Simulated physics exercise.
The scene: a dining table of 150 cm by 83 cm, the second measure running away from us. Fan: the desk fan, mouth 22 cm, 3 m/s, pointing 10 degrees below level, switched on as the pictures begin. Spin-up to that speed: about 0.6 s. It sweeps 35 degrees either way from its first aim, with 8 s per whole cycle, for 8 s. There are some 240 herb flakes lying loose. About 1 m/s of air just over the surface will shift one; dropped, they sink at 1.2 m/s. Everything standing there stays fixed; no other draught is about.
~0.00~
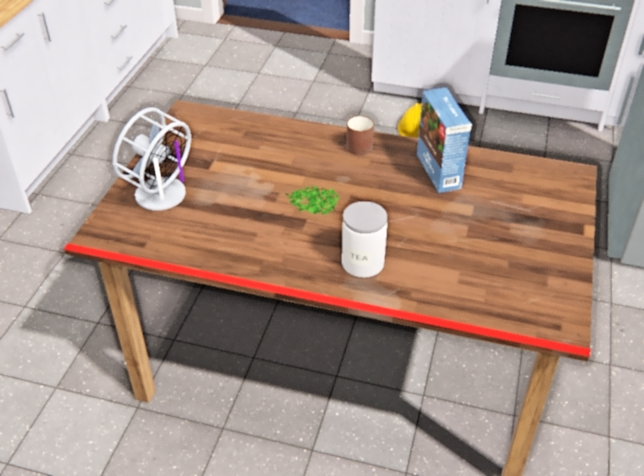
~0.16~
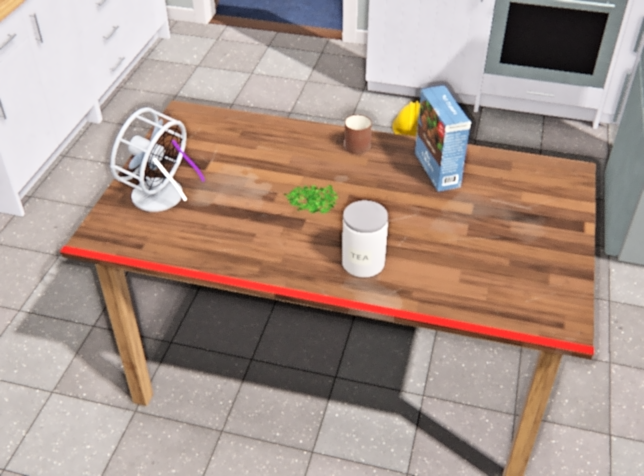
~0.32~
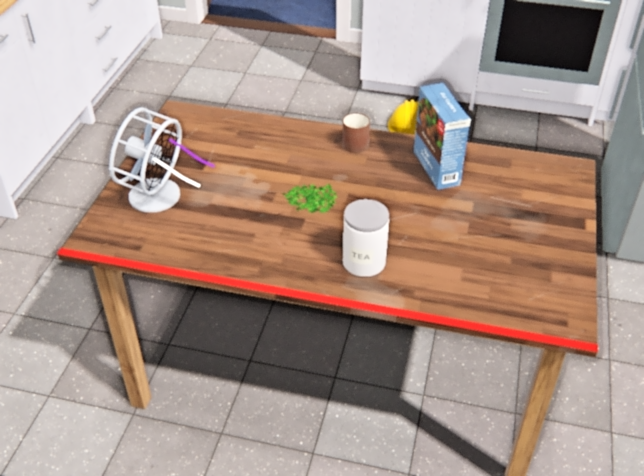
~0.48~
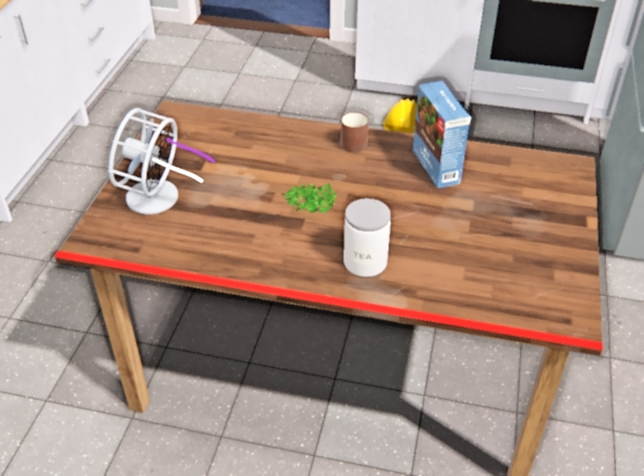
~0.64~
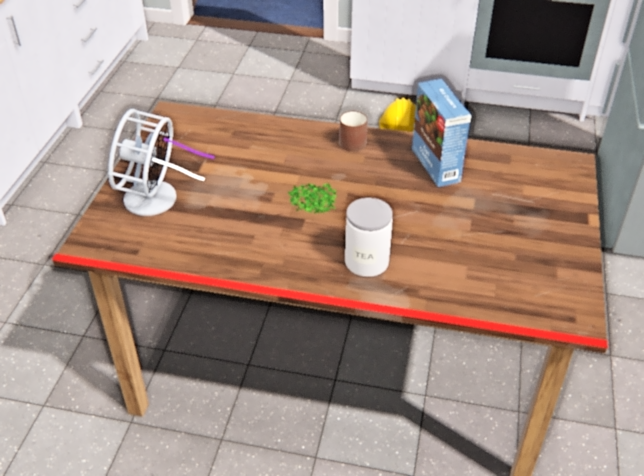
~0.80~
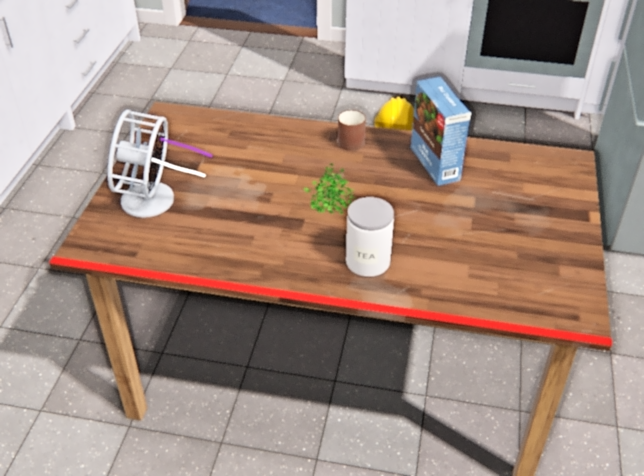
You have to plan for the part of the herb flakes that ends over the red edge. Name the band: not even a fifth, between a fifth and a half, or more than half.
Fewer than one in five.
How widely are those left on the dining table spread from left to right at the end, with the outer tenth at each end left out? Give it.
About 50 cm.
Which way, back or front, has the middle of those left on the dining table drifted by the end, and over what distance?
The middle ends up shifted toward the far edge, about 25 cm.
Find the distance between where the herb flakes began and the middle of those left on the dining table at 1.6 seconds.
Around 40 cm from the start.
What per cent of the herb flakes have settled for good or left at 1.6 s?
About 15 %.
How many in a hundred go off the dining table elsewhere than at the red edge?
Estimate: Near 70 %.
After 1.6 s, 0 % are over the red edge; the middle of those left on the top is near (422, 161); 15 % are gone or lie where they will stay.
After 2.6 s, 0 % are over the red edge; the middle of those left on the top is near (523, 173); 73 % are gone or lie where they will stay.
After 4.4 s, 0 % are over the red edge; the middle of those left on the top is near (542, 174); 100 % are gone or lie where they will stay.
After 8.0 s, at the end, 0 % are over the red edge; the middle of those left on the top is near (542, 174).
